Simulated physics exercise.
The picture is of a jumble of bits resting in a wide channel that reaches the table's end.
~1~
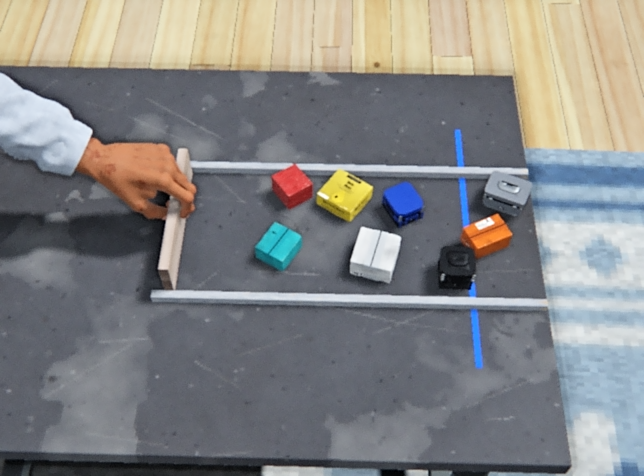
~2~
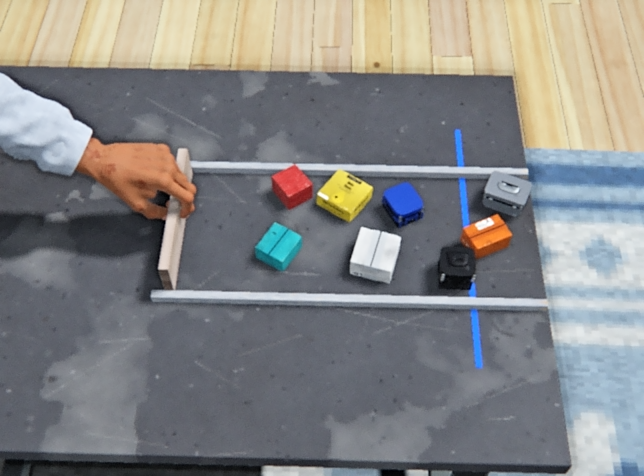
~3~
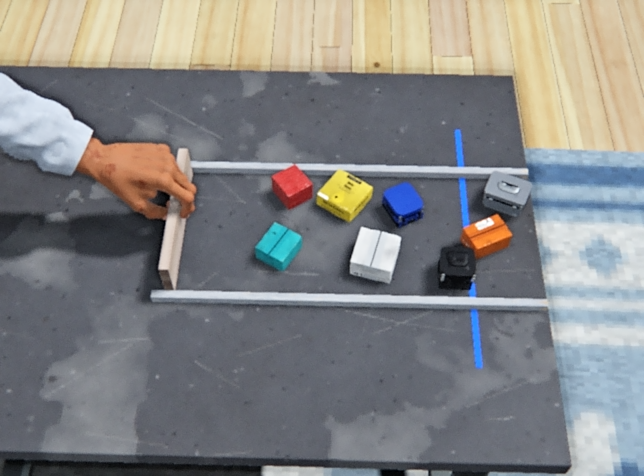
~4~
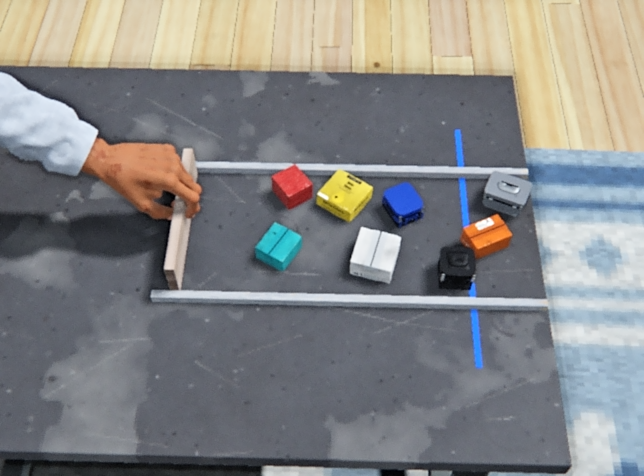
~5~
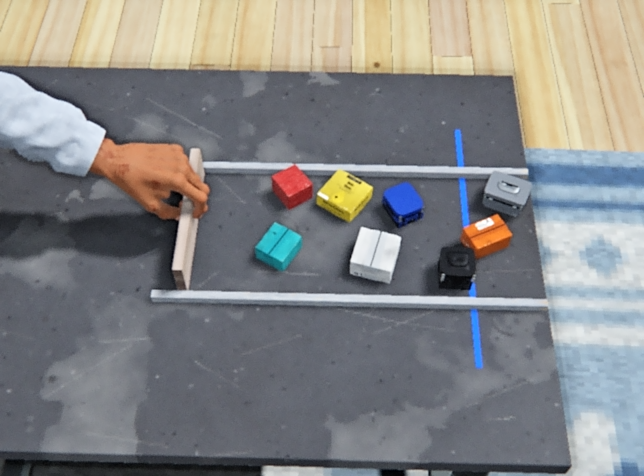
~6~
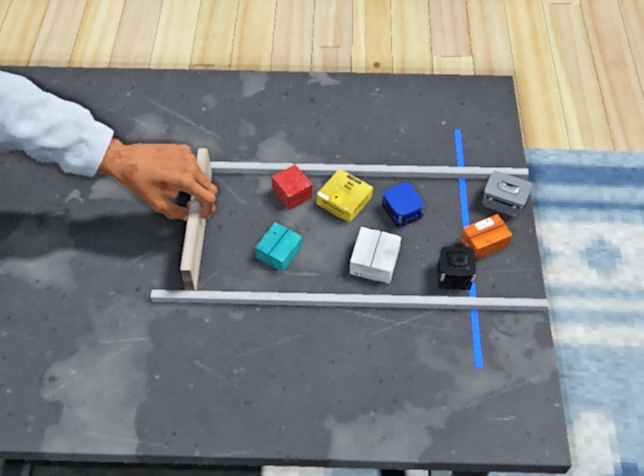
In the video, a hand holds a board upright at the left end of a channel of scattered coloured boxes on a dark table, then slides it slightly to the right while the boxes stay still.
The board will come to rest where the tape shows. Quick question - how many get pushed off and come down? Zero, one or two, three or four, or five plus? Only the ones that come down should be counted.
The pieces that drop number three to four.
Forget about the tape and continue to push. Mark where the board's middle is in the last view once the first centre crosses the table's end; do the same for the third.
(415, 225), later (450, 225).
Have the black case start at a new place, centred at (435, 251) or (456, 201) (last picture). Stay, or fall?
The black case goes down at the first spot and goes down at the second.
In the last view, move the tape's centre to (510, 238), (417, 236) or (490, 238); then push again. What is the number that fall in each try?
In order, 6, 1 and 6.
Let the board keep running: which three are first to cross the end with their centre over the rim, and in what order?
Earliest first: The grey case, then the orange box, then the blue case.
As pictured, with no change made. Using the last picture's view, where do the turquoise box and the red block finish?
Turquoise box: About (485, 240); red block: About (480, 198).
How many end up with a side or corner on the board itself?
Well, it touches 2.
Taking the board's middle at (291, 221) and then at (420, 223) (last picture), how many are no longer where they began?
Note: First position 3; second position 8.
Soon after, none off yet; grey case at rest near (506, 195); orange box at rest near (486, 237); black case at rest near (456, 268).
At rest, the number that fall off is three or four; fallen, blue case, black case, orange box and grey case.
